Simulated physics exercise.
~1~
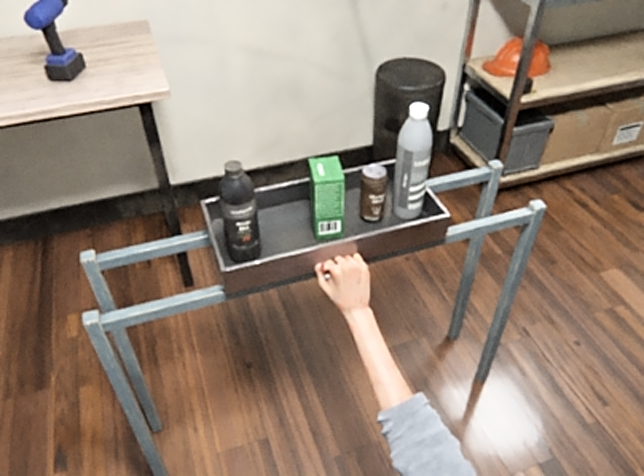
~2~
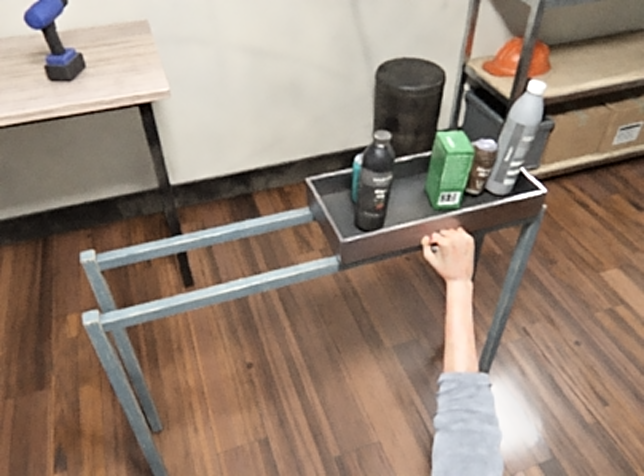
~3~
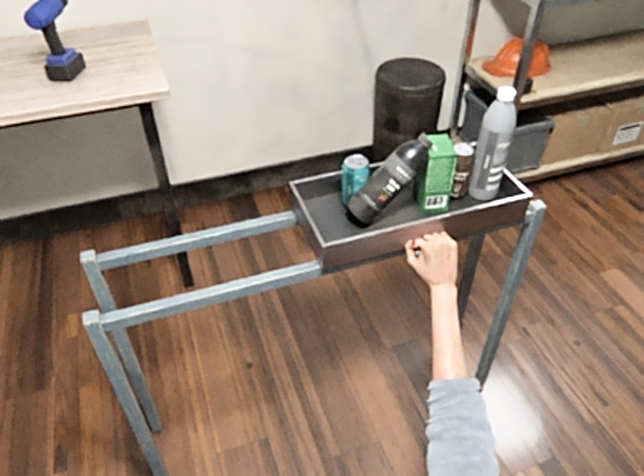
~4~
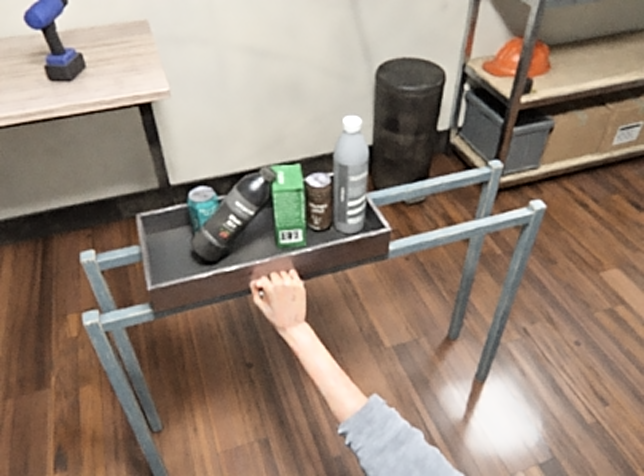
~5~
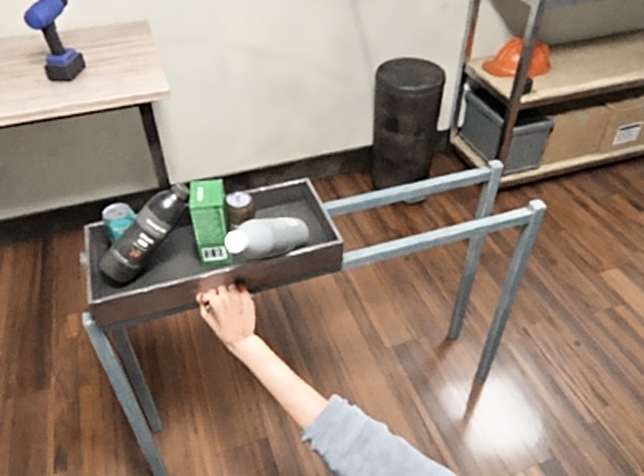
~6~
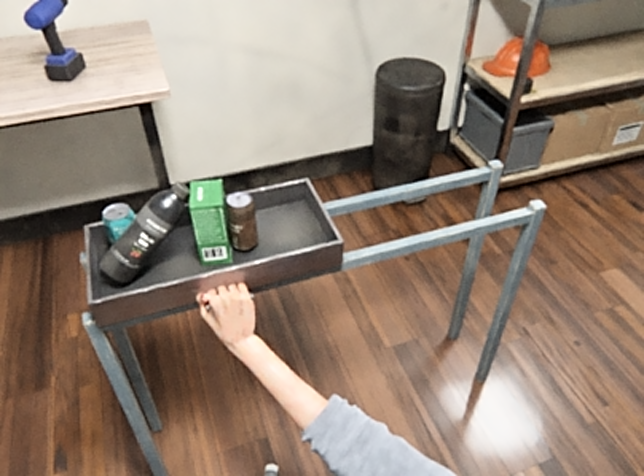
A shallow grey tray carrying bottles, a green carton and cans slides right along a metal rack, with a hand at its front edge. As it reaches the right end, the grey bottle and brown can tilt, and a turquoise can shows behind the black bottle. The tray edges back left as those two settle upright and the black bottle leans over. The hand then moves it across to the left end, where the grey bottle tips toward the front rail. It finally drops off the tray, leaving the black bottle leaning and the carton and both cans standing.
